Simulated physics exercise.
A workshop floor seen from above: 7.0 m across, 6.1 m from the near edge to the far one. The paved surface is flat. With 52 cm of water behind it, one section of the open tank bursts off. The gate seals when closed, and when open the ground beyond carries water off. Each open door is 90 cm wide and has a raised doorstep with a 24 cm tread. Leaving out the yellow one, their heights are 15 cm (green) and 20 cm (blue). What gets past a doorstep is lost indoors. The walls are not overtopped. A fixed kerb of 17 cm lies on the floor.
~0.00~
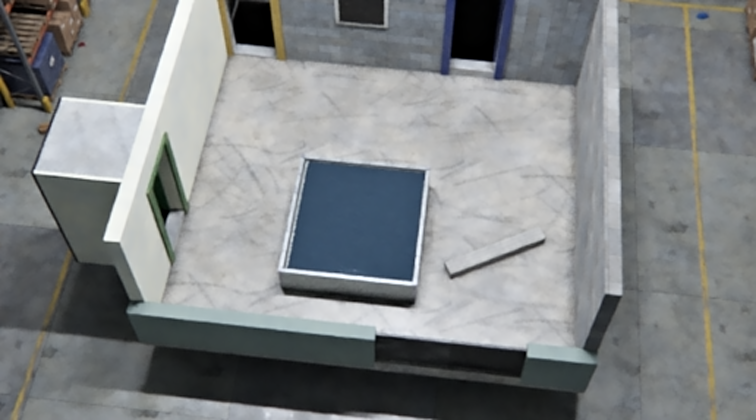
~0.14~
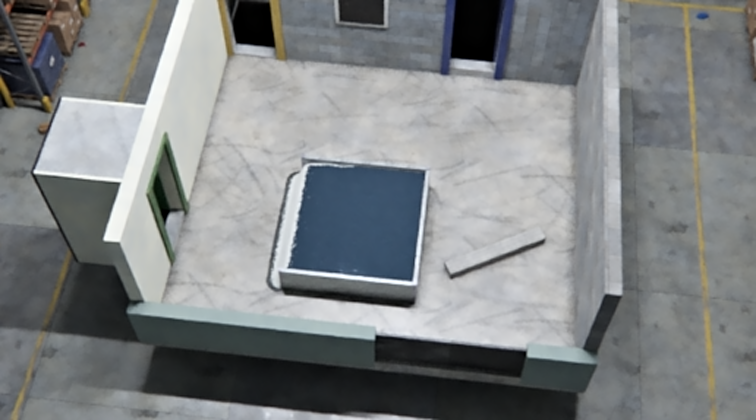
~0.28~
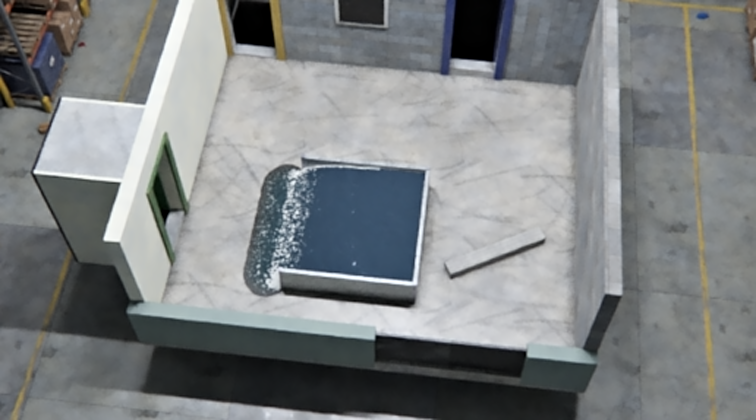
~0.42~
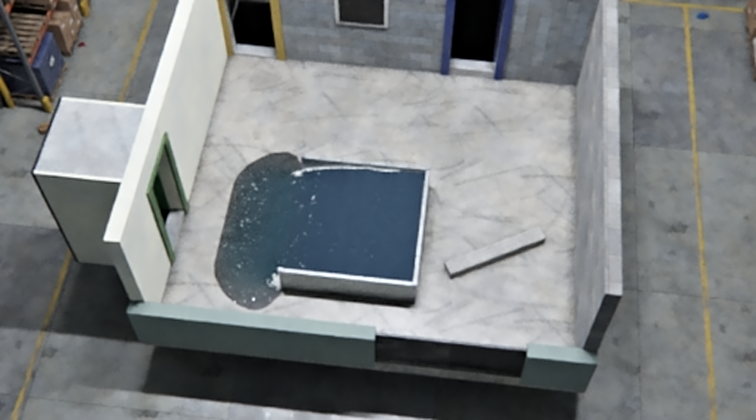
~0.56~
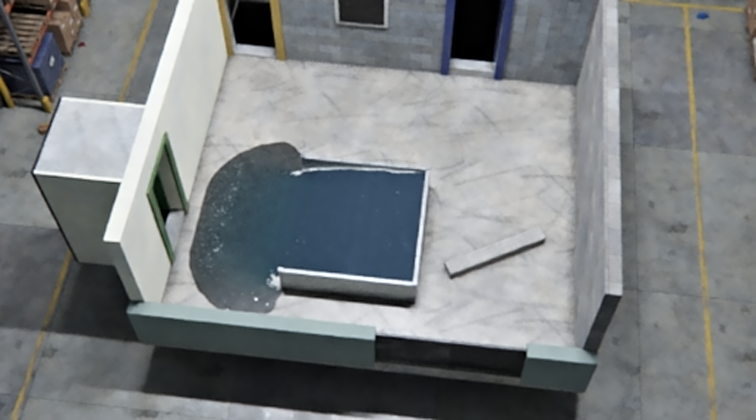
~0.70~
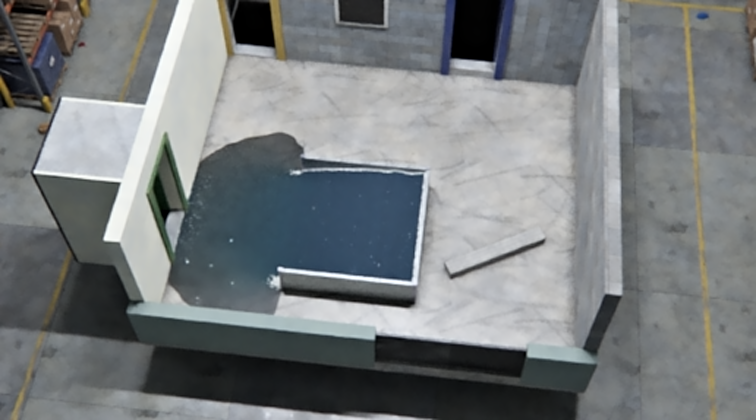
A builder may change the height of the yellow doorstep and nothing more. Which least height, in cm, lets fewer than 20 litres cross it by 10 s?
At least 20 cm or so.
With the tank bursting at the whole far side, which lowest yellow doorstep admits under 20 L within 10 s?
About 21 cm.
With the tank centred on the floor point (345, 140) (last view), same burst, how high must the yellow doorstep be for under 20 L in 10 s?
Some 32 cm.
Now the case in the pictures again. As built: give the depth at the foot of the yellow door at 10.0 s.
Some 7.5 cm.
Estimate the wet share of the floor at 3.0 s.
Some 35 per cent of it.
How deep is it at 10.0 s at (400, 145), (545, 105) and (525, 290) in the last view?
About 2, 8 and 5 cm.
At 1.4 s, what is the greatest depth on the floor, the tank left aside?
Roughly 36 cm.
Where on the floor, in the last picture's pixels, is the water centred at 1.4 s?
Around (307, 230).
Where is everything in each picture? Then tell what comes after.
The first frame shows still water, 52 cm deep, in the open tank at (357, 220); the yellow door at (250, 22) is dry.
In the second frame, the front is at (272, 282), 0.2 m from the gap at (295, 224); 0.4 m2 of floor is wet, 52 cm left at the back.
In the third frame, the gap is at (296, 225), the front 0.7 m out at (249, 277); the back of the open tank holds 52 cm.
In the fourth frame, the front is at (220, 268), 1.2 m from the gap at (296, 225); 3.1 m2 of floor is wet, 52 cm left at the back.
In the fifth frame, water pours out at (296, 226) and has run 1.7 m, to (194, 259); about 7 cm deep outside, 52 cm at the back.
In the sixth frame, water pours out at (296, 226) and has run 2.0 m, to (170, 272); about 6 cm deep outside, 49 cm at the back; 2.2 m in a straight line remain to the yellow door at (250, 22).
After 1.4 s water covers 20 % of the floor, deepest (36 cm) near (183, 225); it has not reached the yellow door.
After 3.0 s water covers 35 % of the floor, deepest (32 cm) near (156, 324); 17 cm at the yellow door, 49 litres in over its 5 cm doorstep.
After 10.0 s water covers 90 % of the floor, deepest (12 cm) near (533, 88); 8 cm at the yellow door, 323 litres in over its 5 cm doorstep.
At the yellow door as built, the water arrived by 2.2 s and peaked near 21 cm at 3.6 s.
With a doorstep of 16.5 cm, 45 litres would have come in within the 10 s; with 22.5 cm, 7 litres. So under 20 litres takes about 20 cm.
